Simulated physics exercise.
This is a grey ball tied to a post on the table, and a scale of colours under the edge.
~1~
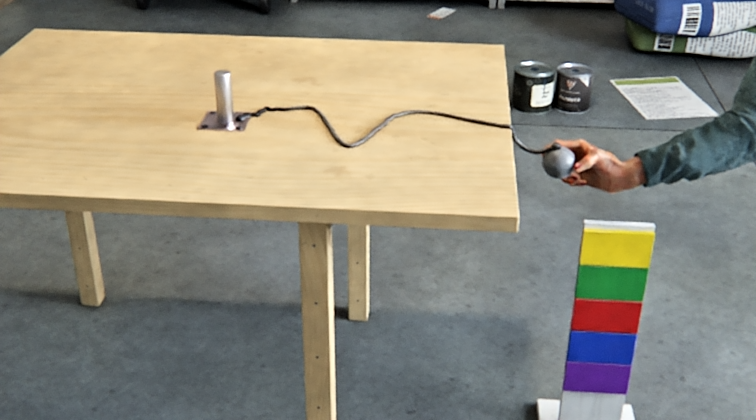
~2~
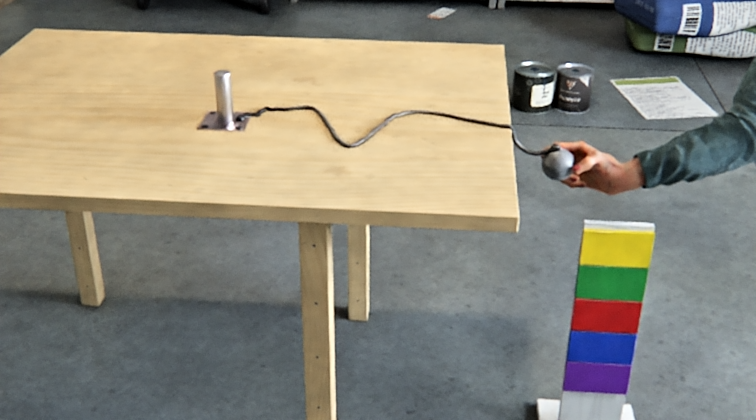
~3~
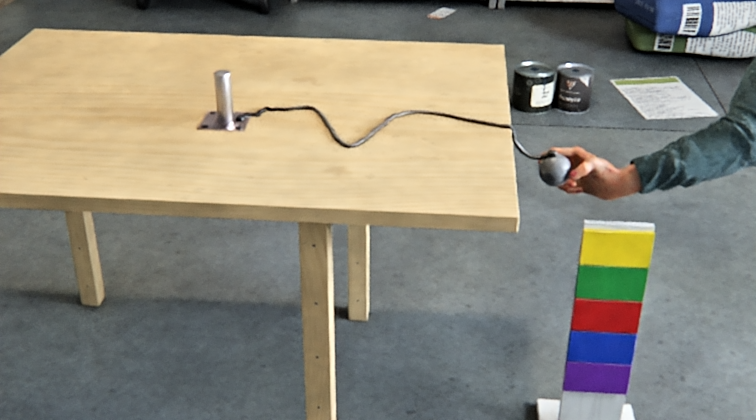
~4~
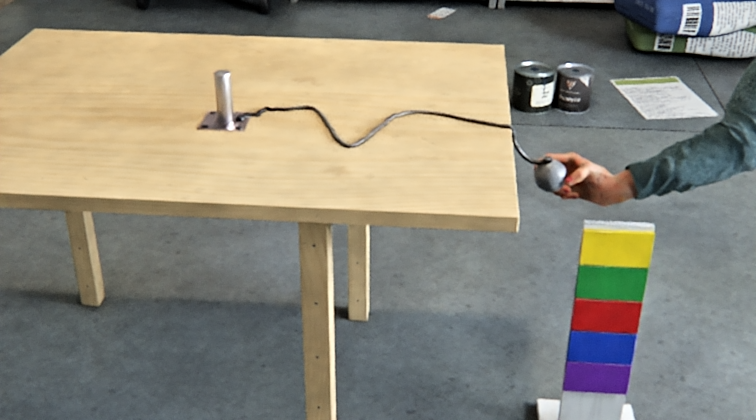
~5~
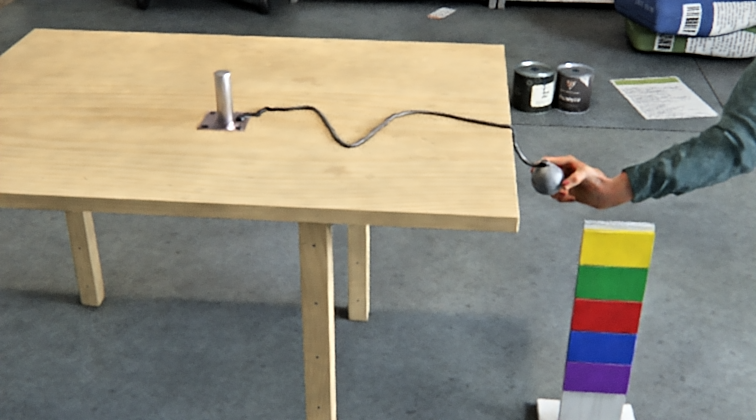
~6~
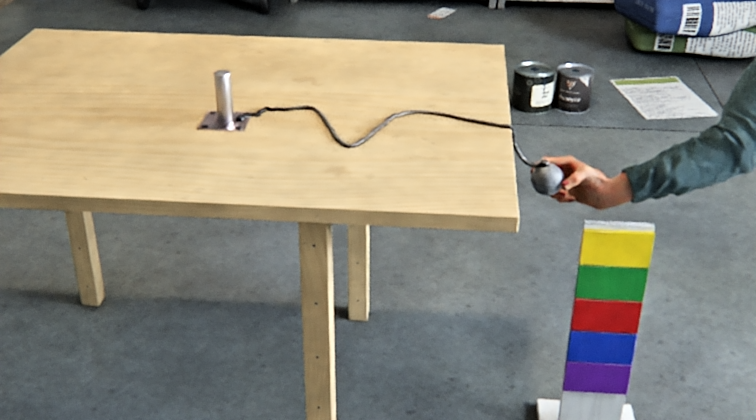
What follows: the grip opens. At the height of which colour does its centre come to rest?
Its middle rests at the red band.
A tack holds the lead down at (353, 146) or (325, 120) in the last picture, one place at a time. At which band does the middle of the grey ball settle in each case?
Taking them in turn: Yellow; green.
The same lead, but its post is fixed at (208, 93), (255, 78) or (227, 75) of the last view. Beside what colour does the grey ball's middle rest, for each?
One after the other, green; red; green.
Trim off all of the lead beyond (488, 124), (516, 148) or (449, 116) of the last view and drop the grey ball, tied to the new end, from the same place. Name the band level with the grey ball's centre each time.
It would be yellow; green; no band.
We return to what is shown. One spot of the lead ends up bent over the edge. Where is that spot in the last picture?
The one at (390, 119).
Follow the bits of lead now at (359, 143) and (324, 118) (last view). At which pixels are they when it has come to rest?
The first at (446, 130), the second at (360, 126).
A little later, ball near (510, 299); level with red.
Next, ball near (484, 314); level with red.
When it is over, ball near (498, 316); level with red. The red one.
